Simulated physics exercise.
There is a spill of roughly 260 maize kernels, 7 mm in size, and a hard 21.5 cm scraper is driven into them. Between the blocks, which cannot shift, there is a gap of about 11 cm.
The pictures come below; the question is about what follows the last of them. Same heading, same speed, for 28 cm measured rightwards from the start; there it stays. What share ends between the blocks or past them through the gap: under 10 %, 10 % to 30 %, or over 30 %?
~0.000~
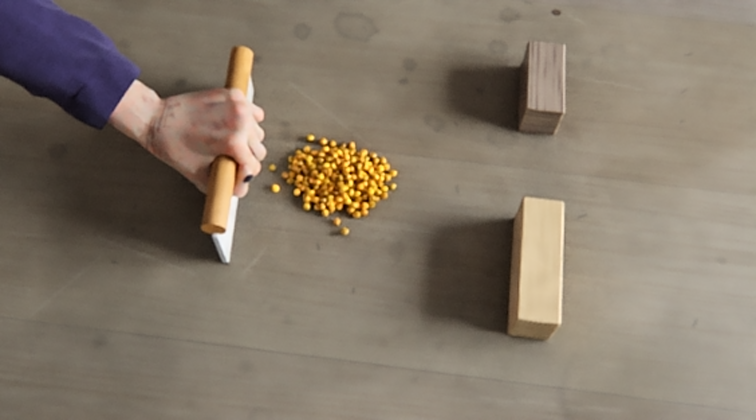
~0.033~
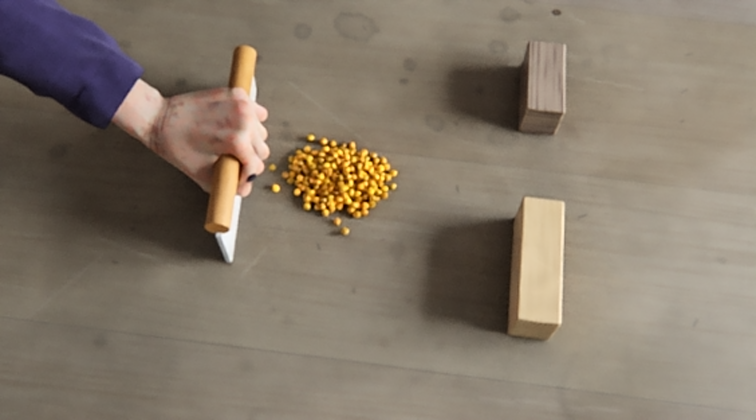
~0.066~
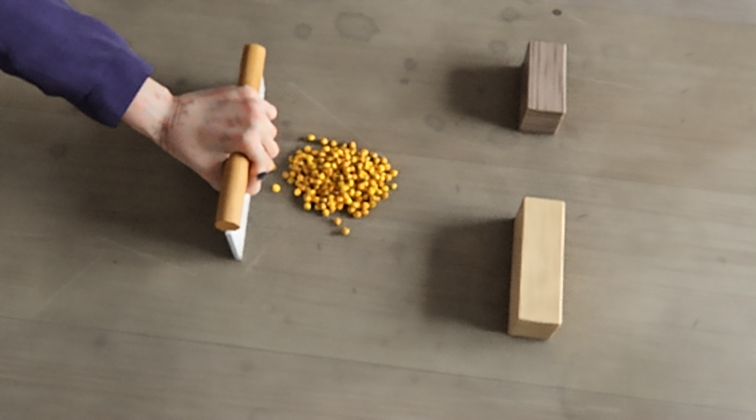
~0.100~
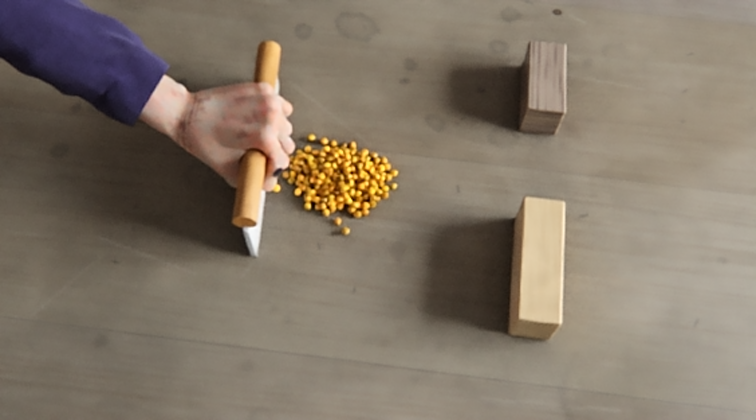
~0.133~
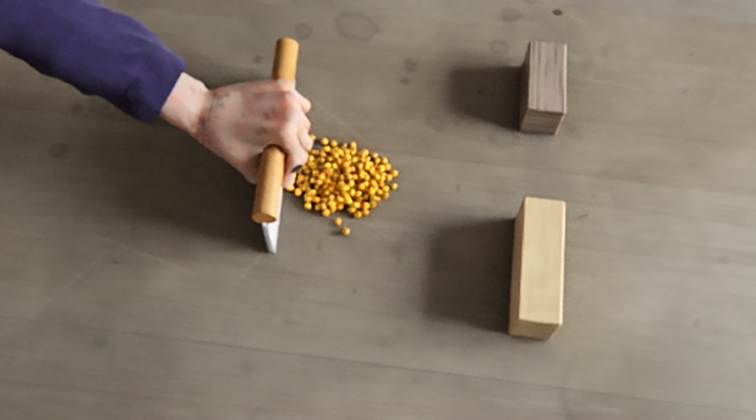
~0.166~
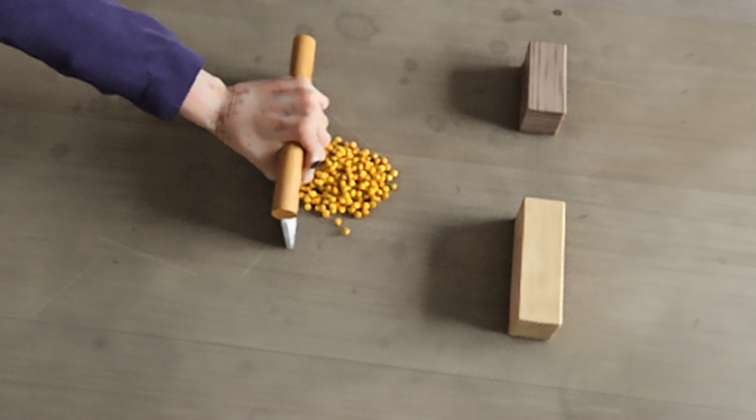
A lot gets into or through the gap.
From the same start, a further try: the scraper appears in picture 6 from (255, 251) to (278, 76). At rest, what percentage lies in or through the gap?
At rest, 20 per cent has gone through.
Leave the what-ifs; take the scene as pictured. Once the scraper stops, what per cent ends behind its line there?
The share comes to roughly 15 per cent.
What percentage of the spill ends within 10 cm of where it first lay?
About 5 %.
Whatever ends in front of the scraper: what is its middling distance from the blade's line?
I'd estimate near 3 centimetres.
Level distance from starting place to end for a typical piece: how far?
About 22 cm.
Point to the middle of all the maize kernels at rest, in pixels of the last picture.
Close to (522, 159).
Then, at 0.40 s, scraper 20 cm from its start, spill 15 cm wide; held up before the blocks 100 %.
Then, at 0.63 s, scraper 30 cm from its start, spill 21 cm wide; in or through the gap 40 %, held up before the blocks 60 %.
Then, at 0.82 s, scraper 30 cm from its start, spill 23 cm wide; in or through the gap 45 %, round the far block 5 %, held up before the blocks 50 %.
In the end, at 1.1 s, in or through the gap 45 %, round the near block 0 %, round the far block 5 %, held up before the blocks 50 %.
